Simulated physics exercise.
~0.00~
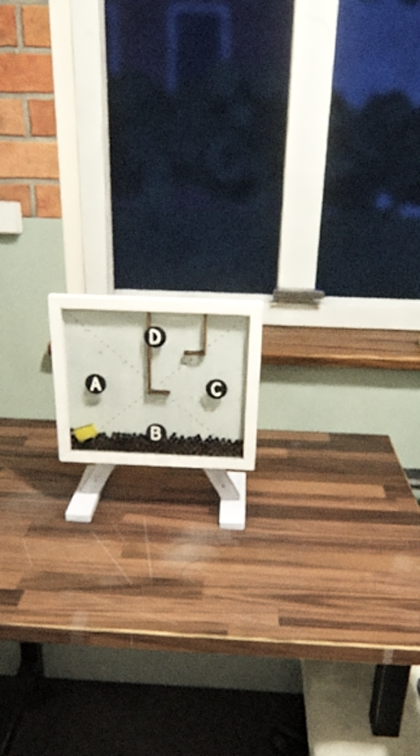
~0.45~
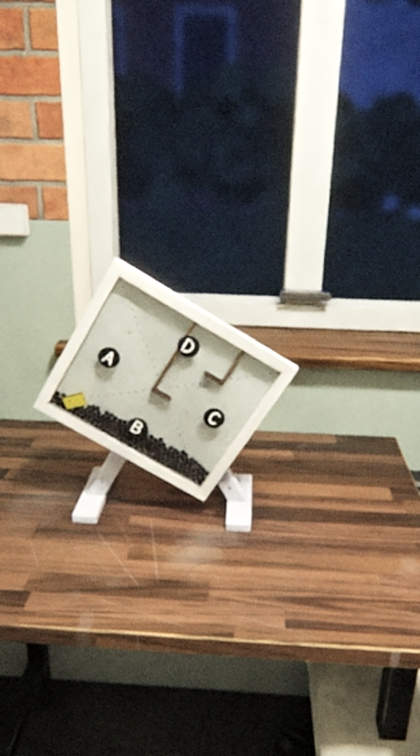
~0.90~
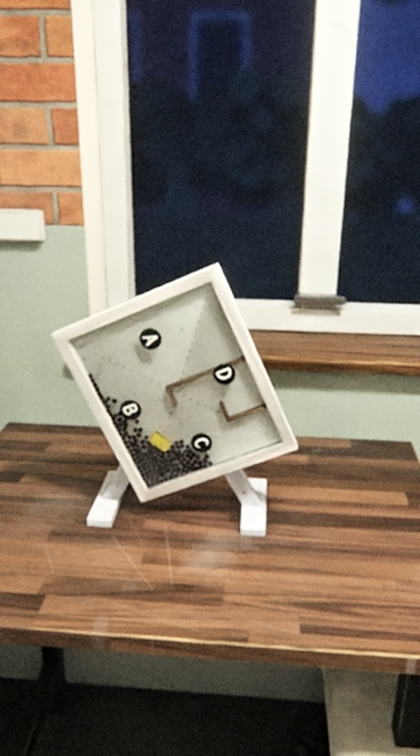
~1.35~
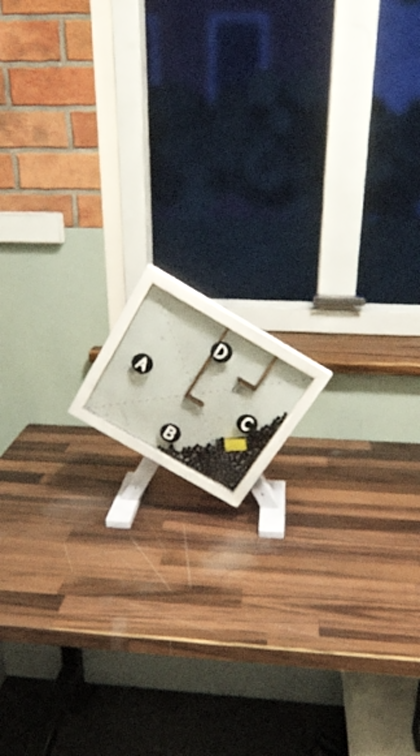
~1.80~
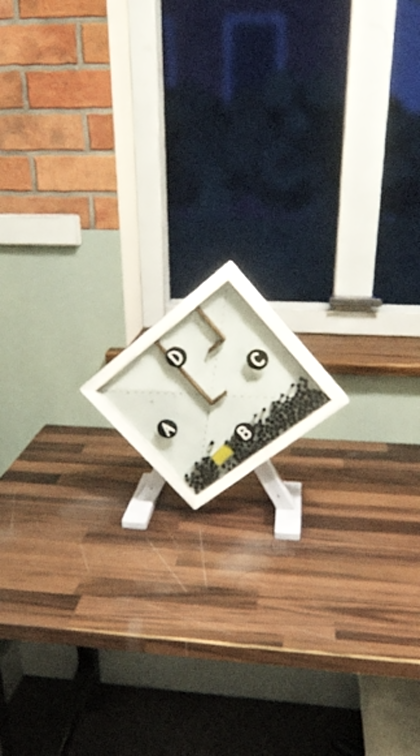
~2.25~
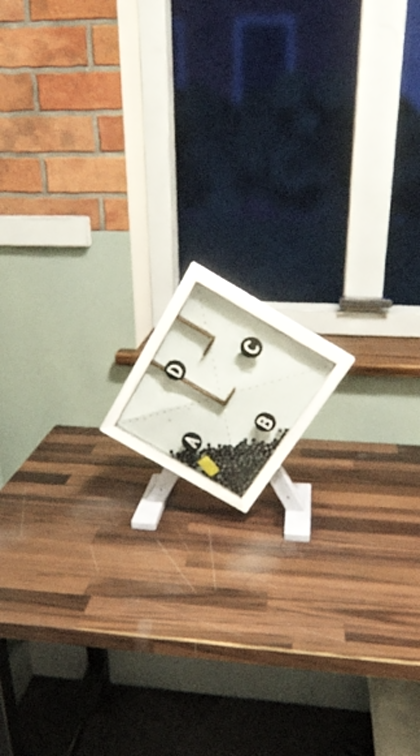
The framed box tilts clockwise, then swings back anticlockwise, its black beads settling around A and B.
